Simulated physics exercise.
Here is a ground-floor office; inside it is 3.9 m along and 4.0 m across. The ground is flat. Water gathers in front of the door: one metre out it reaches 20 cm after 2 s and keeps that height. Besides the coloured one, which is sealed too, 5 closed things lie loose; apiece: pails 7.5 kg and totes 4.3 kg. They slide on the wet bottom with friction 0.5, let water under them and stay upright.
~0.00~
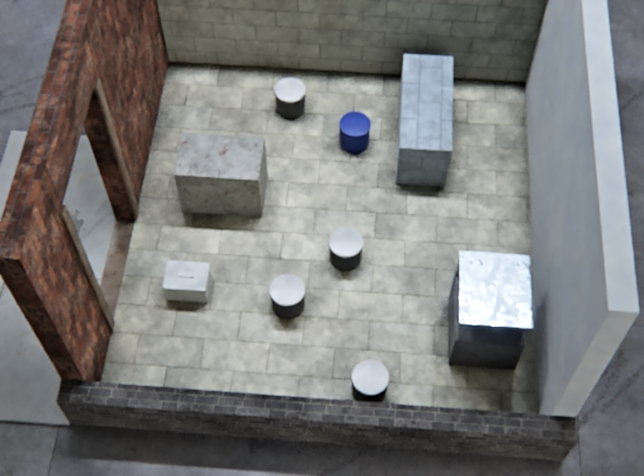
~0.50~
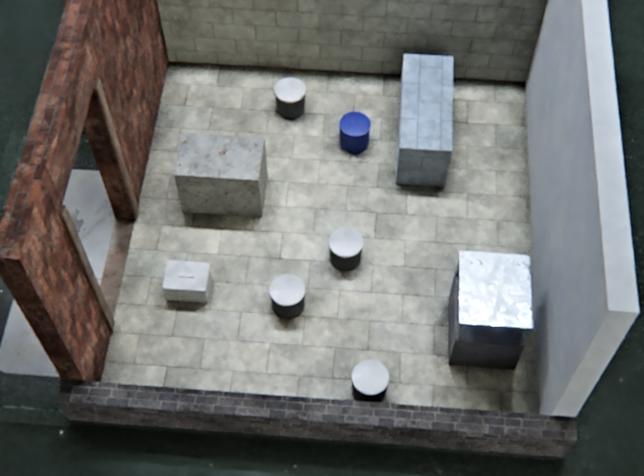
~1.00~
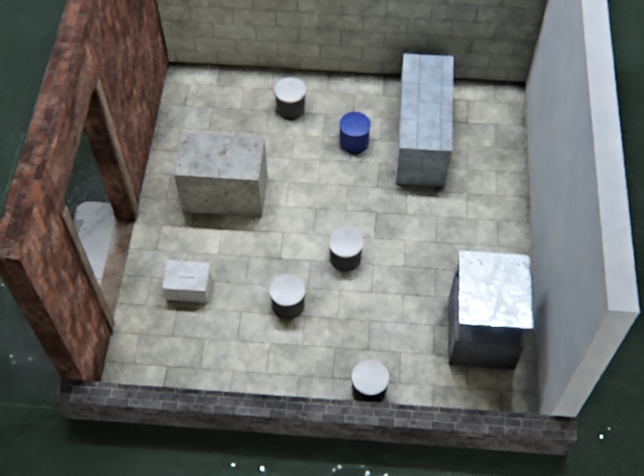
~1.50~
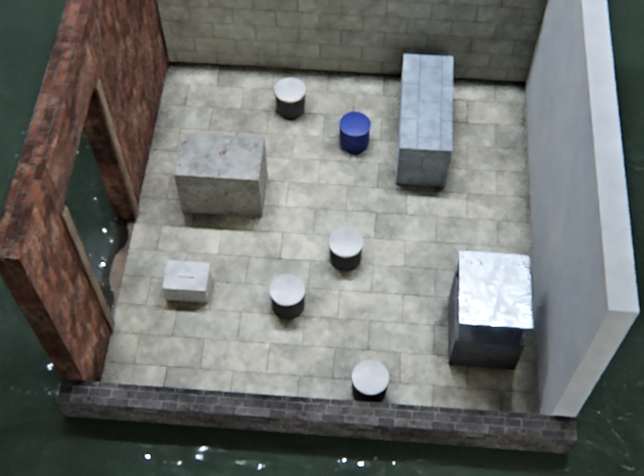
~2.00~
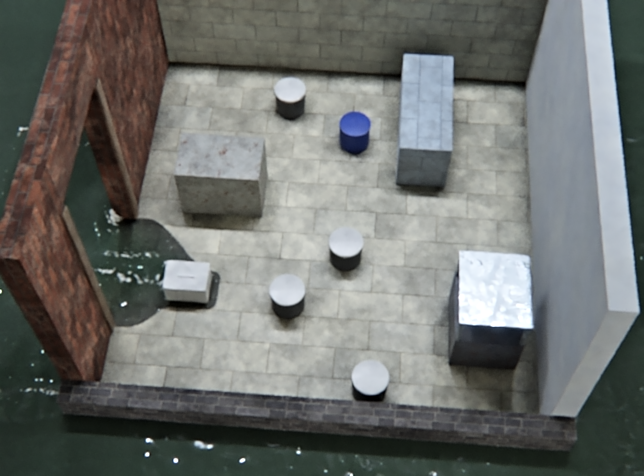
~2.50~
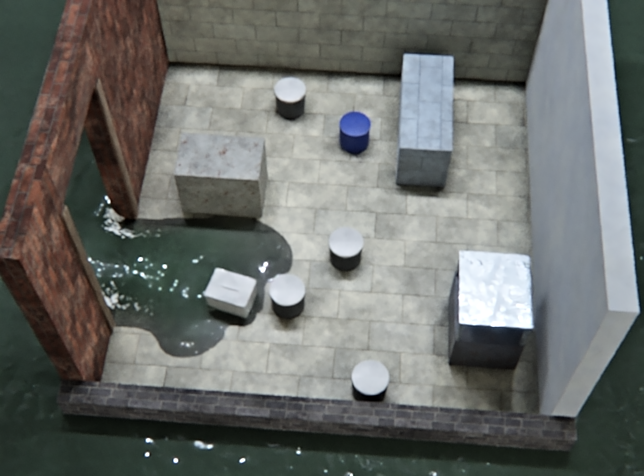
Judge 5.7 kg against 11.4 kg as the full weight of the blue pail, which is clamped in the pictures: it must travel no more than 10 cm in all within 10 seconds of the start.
I expect that the lower weight is enough.
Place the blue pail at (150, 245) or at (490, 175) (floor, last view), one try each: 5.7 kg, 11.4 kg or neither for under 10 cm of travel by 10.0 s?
In turn: Neither is enough; neither is enough.
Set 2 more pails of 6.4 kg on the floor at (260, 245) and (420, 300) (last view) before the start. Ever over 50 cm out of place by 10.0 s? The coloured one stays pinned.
In turn: Past it, more.
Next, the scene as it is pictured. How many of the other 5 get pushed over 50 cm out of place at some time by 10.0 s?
4 of them.
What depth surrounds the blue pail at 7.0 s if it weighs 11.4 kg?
Roughly 2 cm.
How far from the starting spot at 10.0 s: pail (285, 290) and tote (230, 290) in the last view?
In turn: 150 cm, 300 cm.
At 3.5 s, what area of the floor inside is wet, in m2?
Some 5.5 m2.
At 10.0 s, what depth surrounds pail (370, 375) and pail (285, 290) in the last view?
Roughly 12 and 13 cm.
After 3.5 s the blue pail would be 0 cm from its start with 5.7 kg and 0 cm from its start with 11.4 kg; 0 cm of water round it then.
After 4.5 s the blue pail would be 0 cm from its start with 5.7 kg and 0 cm from its start with 11.4 kg; 1 cm of water round it then.
After 7.0 s the blue pail would be 0 cm from its start with 5.7 kg and 0 cm from its start with 11.4 kg; 2 cm of water round it then.
After 10.0 s the blue pail would be 3 cm from its start with 5.7 kg and 0 cm from its start with 11.4 kg; 5 cm of water round it then.
